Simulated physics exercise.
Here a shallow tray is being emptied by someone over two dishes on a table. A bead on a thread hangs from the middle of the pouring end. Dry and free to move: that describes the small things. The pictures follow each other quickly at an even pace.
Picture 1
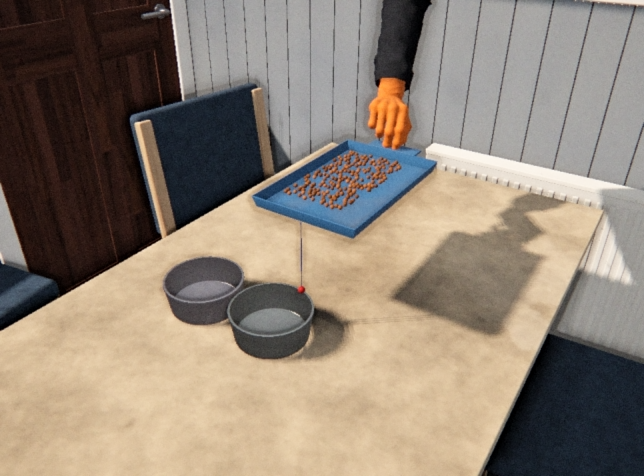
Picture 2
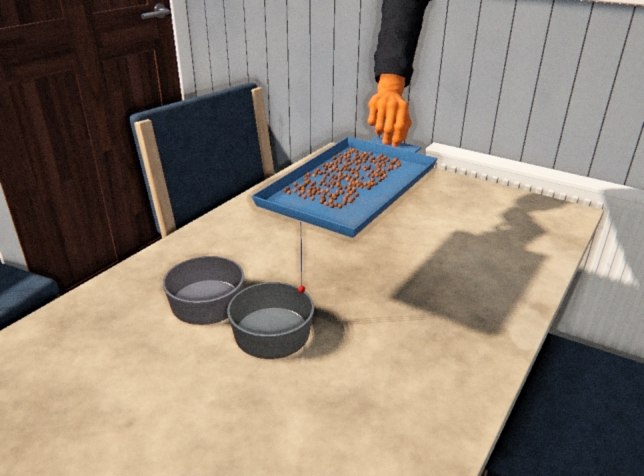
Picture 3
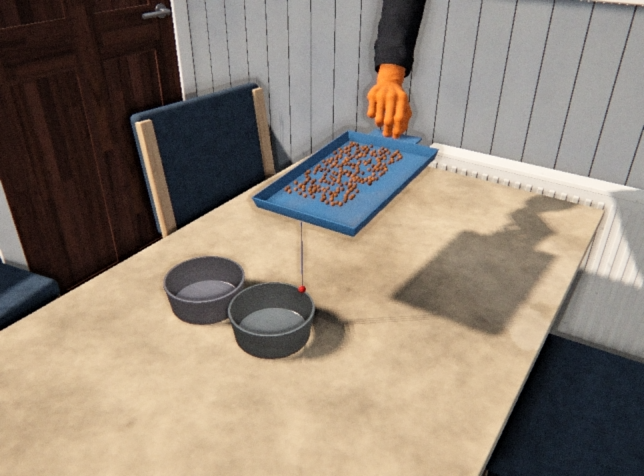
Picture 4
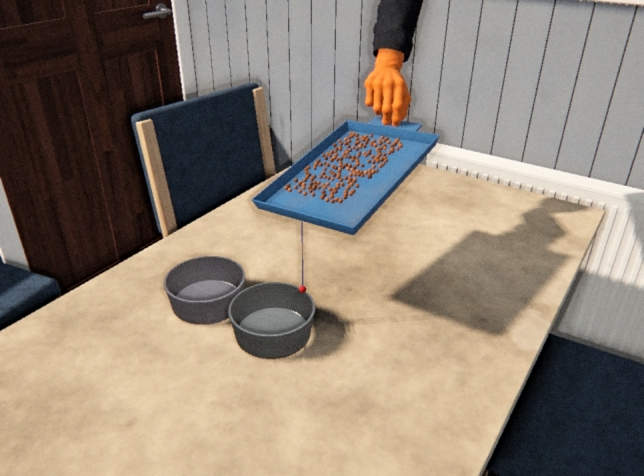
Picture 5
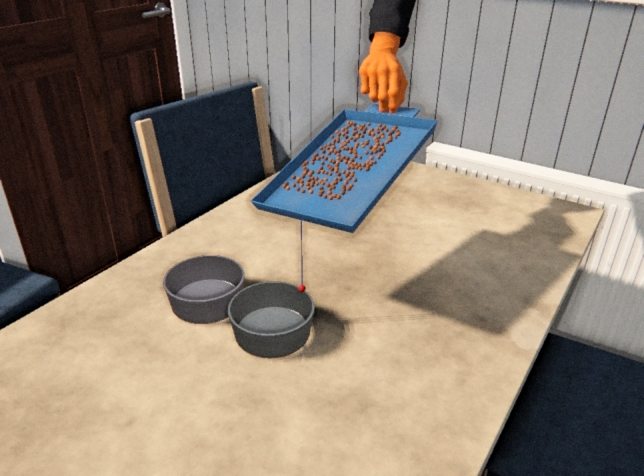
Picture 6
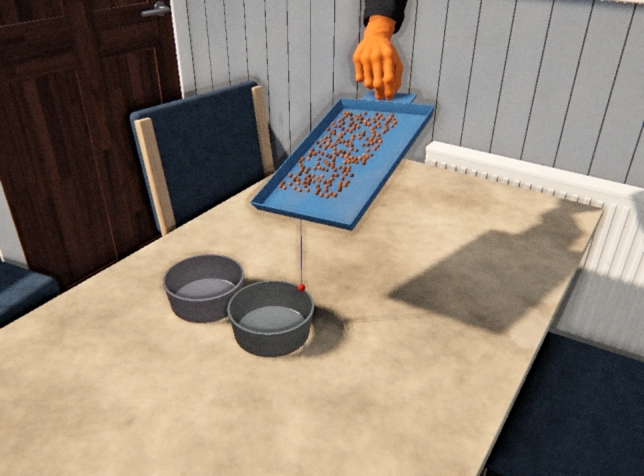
An orange-gloved hand held a blue tray of small brown balls above a table with two dark round dishes, then gradually raised the tray's far end, tilting it more steeply toward the near edge.
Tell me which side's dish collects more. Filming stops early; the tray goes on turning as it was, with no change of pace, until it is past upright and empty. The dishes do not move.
Greater load: Right.
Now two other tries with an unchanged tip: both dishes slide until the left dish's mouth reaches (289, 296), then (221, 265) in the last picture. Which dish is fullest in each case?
The leftmost dish, then the rightmost dish.
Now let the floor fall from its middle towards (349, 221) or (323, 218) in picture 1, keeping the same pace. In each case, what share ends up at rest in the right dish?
The first try would leave around 0 per cent there, the second around 40 per cent.
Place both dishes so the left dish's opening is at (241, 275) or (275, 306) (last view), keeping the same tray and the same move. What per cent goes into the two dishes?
First case: Some 80 %; second case: Some 40 %.
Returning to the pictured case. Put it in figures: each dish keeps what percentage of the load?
In the left dish you'd find about 10 % of the load, and in the right dish about 50 %.
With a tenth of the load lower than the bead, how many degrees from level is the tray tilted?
Roughly 70 degrees from level.
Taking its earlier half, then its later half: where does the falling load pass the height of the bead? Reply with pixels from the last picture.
Starting near (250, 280), moving on to near (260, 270).
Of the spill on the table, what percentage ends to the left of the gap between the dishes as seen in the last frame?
Left portion: Around 30 %.
Just after the last frame, tray tipped steeply; roughly two thirds on the tray; just a few in the right dish; just a few in the left dish; just a few outside both; roughly a quarter in the air.
A moment on, tray tipped past a quarter turn; about a tenth on the tray; roughly a third in the right dish; about a tenth in the left dish; roughly a quarter outside both; roughly a quarter in the air.
Further on, tray tipped past a quarter turn; roughly half in the right dish; about a tenth in the left dish; roughly a third outside both.
When it is over, tray tipped past a quarter turn; roughly half in the right dish; about a tenth in the left dish; roughly a third outside both.
